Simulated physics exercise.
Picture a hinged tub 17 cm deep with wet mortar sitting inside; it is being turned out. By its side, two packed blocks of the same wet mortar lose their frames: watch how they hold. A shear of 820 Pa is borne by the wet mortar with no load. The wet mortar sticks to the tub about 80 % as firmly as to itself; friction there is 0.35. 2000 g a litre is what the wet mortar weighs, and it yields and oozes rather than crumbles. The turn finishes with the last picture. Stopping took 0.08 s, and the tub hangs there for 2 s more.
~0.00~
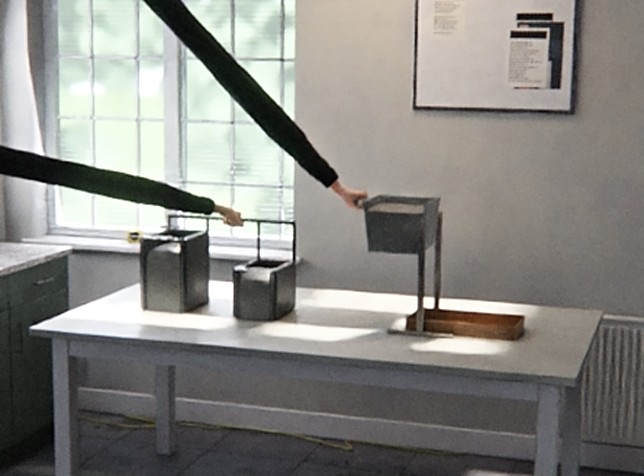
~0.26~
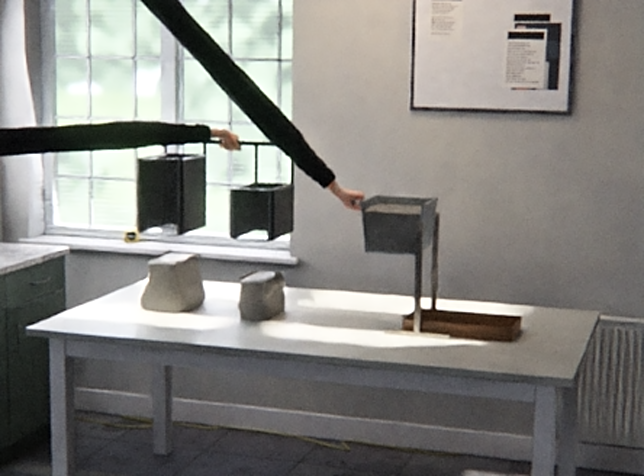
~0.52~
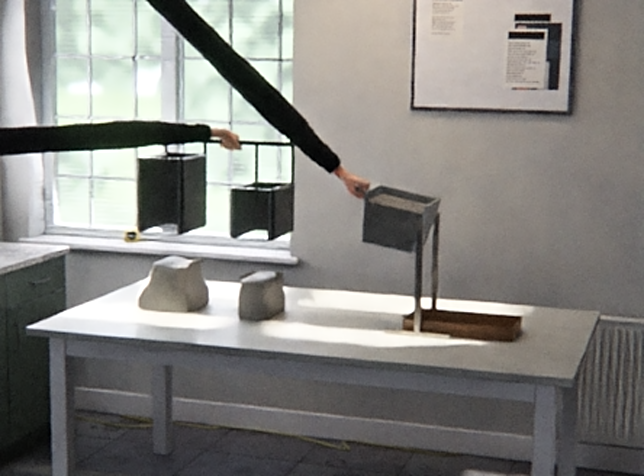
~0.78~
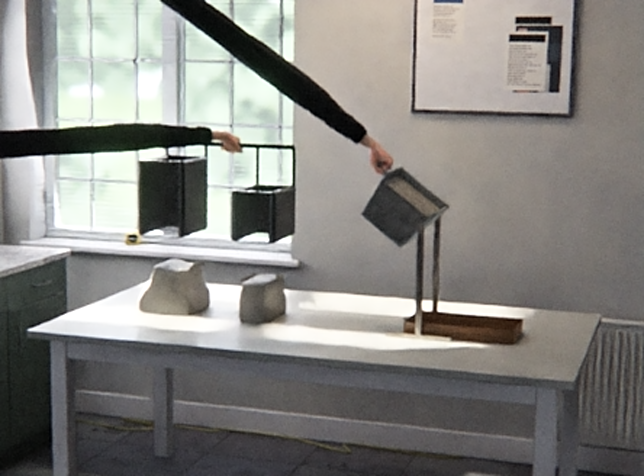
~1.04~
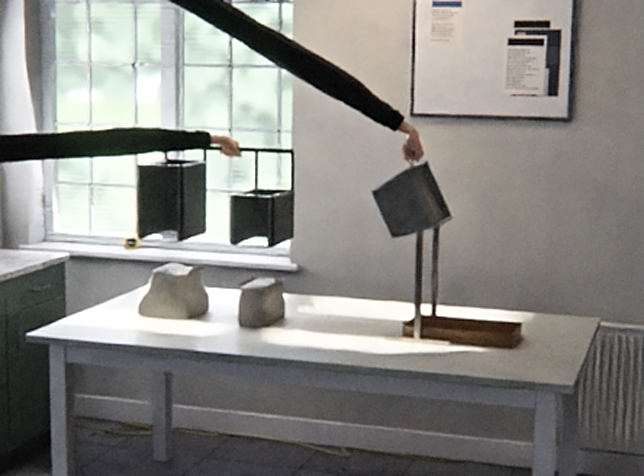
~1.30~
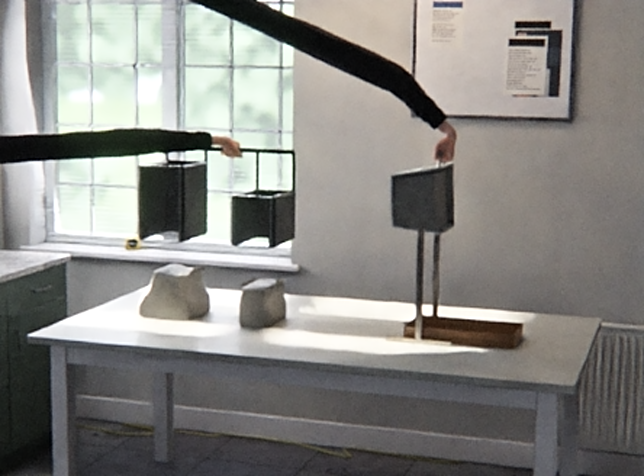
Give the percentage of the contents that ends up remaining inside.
I would say roughly 65 per cent remains inside.
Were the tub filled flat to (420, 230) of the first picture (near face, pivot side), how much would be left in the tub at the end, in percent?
100 %.
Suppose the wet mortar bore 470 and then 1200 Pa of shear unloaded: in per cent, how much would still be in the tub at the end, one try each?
Respectively 50 % and 100 %.
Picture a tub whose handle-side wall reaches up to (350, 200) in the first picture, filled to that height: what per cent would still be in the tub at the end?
40 %.
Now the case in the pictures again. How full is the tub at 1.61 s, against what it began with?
I'd say close to 95 %.
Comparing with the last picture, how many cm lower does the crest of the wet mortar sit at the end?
8 cm.
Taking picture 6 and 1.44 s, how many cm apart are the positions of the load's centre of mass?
Close to 2 centimetres.
By 1.44 s, the tub is at 87 degrees and holds 100 %.
By 1.61 s, the tub is at 87 degrees and holds 97 %.
By 1.78 s, the tub is at 87 degrees and holds 88 %.
By 1.95 s, the tub is at 87 degrees and holds 79 %.
By 3.30 s, at the end, the tub is at 87 degrees and holds 65 %.
